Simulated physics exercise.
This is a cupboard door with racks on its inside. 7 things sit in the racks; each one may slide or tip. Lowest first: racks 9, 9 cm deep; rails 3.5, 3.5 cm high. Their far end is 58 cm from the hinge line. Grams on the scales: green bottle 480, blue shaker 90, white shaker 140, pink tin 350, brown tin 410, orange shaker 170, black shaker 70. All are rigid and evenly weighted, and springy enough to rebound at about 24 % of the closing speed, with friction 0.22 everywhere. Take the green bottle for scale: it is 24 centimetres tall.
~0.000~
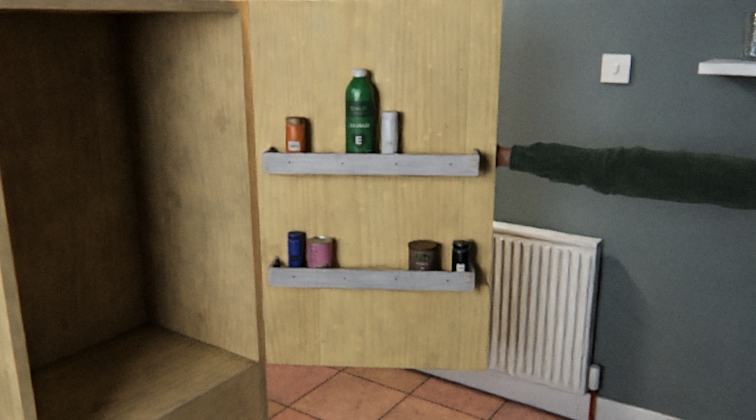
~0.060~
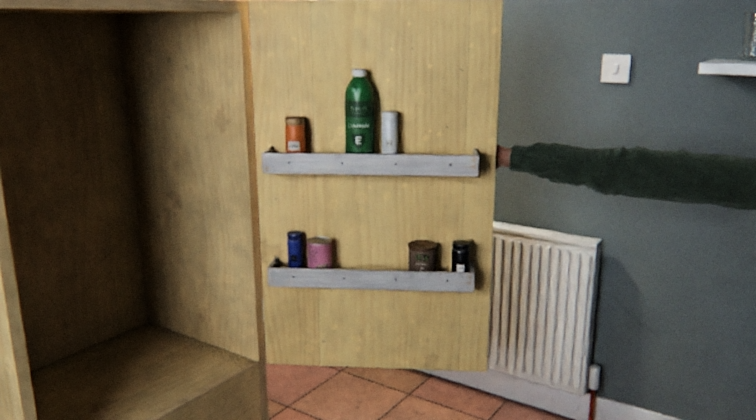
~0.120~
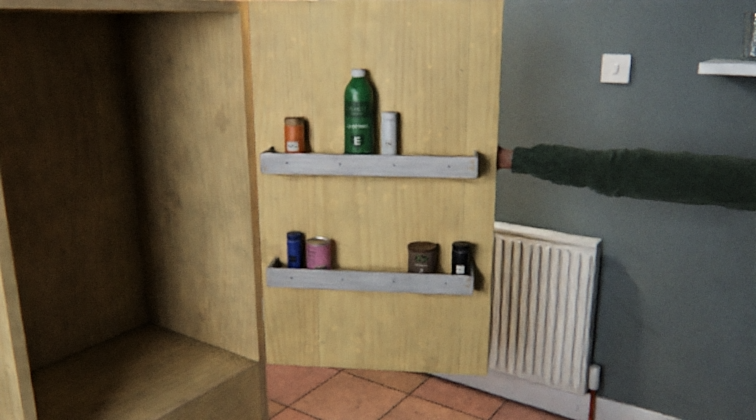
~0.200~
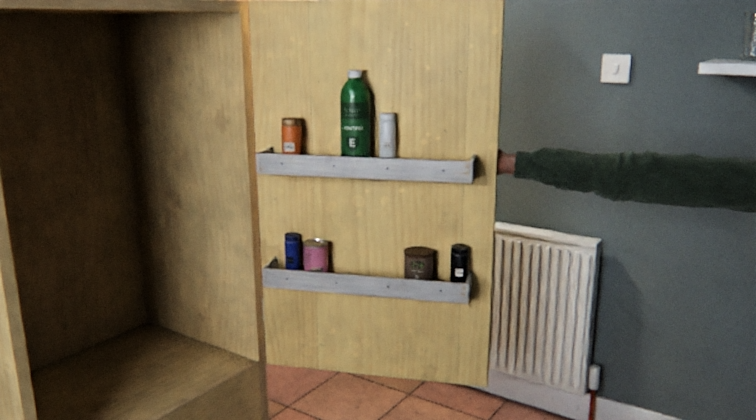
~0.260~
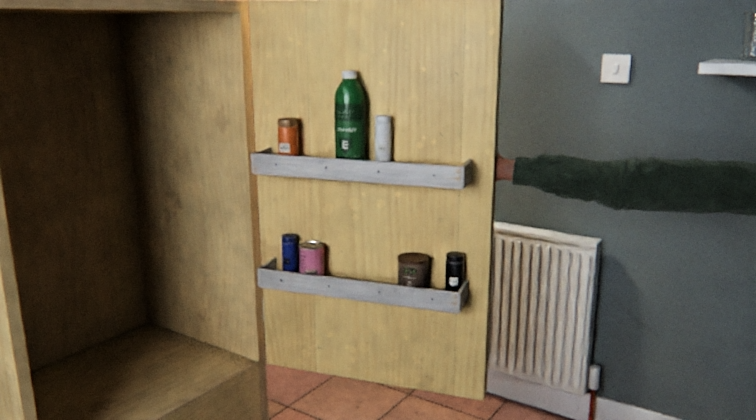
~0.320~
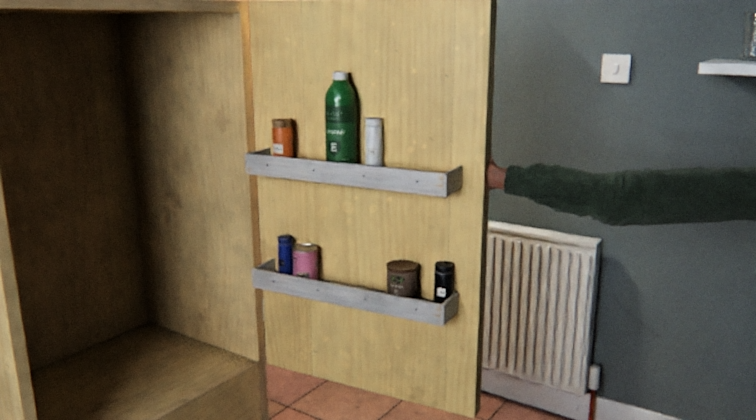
A hand slowly swings a wooden cupboard door partway inward, its racked bottles and tins moving along.
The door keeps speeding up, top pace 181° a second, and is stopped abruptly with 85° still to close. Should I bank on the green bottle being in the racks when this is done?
No, it won't be there.
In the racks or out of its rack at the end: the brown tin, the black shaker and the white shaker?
At the end the brown tin remains on its base, the black shaker remains on its base and the white shaker leaves its base.
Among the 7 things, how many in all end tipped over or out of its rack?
In total, 3.
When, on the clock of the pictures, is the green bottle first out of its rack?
Near 0.5 s on the clock.
After 0.72 s, open by 85°; green bottle and white shaker now out of its rack; black shaker 62° off upright; orange shaker moved 3 cm.
After 1.02 s, open by 85°; black shaker 63° off upright; orange shaker moved 3 cm; blue shaker moved 2 cm.
In the end (1.4 s), out of its rack, green bottle and white shaker; toppled in the racks, black shaker; the other 4 under 5 cm from the start.
